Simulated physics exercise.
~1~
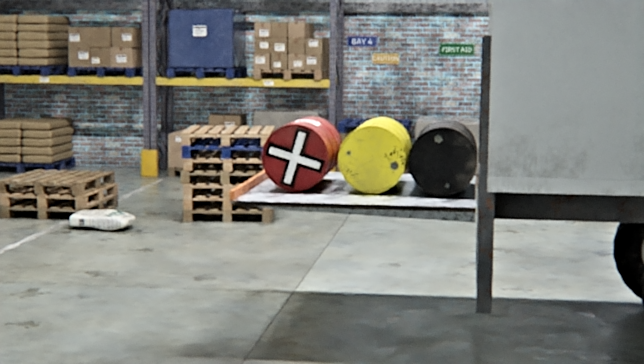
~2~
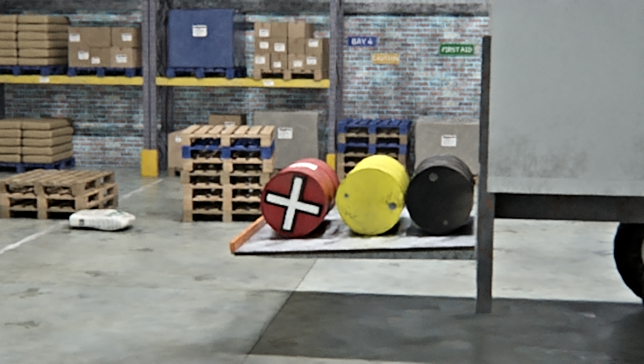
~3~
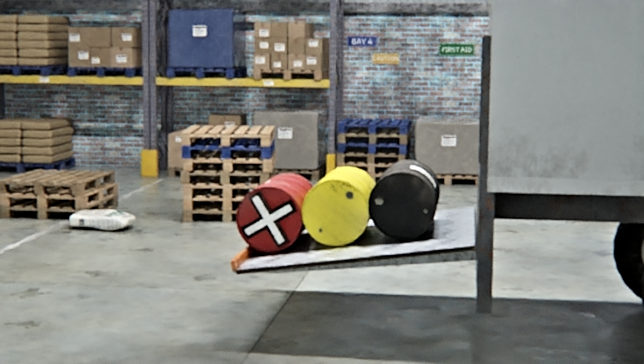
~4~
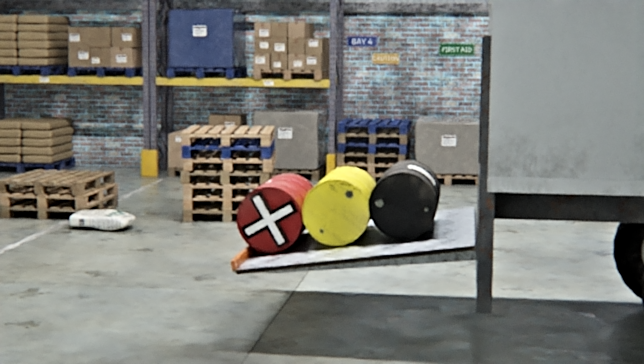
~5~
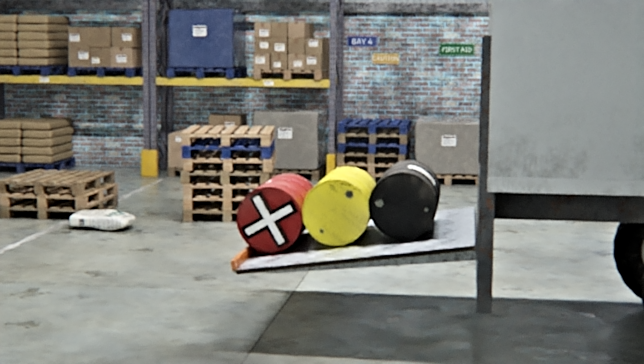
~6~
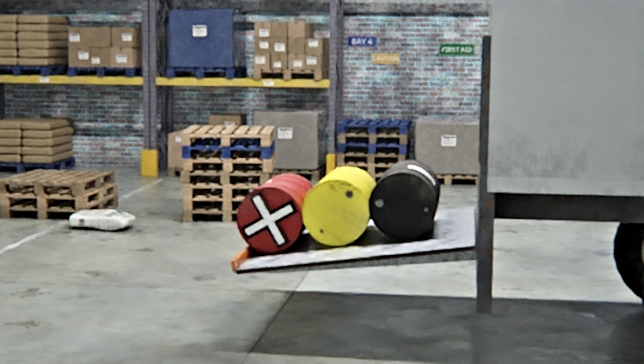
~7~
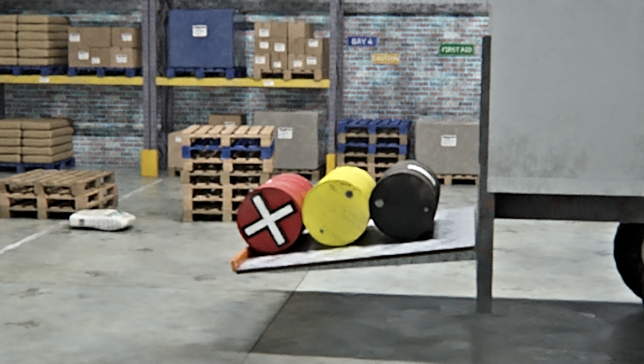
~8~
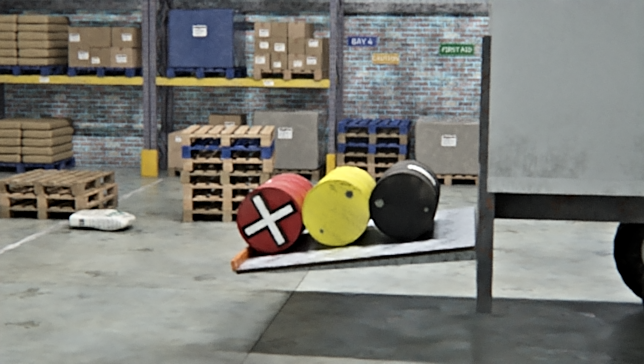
At the start, a red drum with a white cross, a yellow drum and a black drum lie side by side, ends facing us, on a raised platform jutting left from a lorry in a warehouse. The platform lowers towards the floor, carrying all three down. It then tilts down to the left, and the drums shift left, the red one turning so its cross sits askew near the orange stop at the outer edge. They come to rest in a row on the slope. Nothing moves after that, and all three remain on the platform.
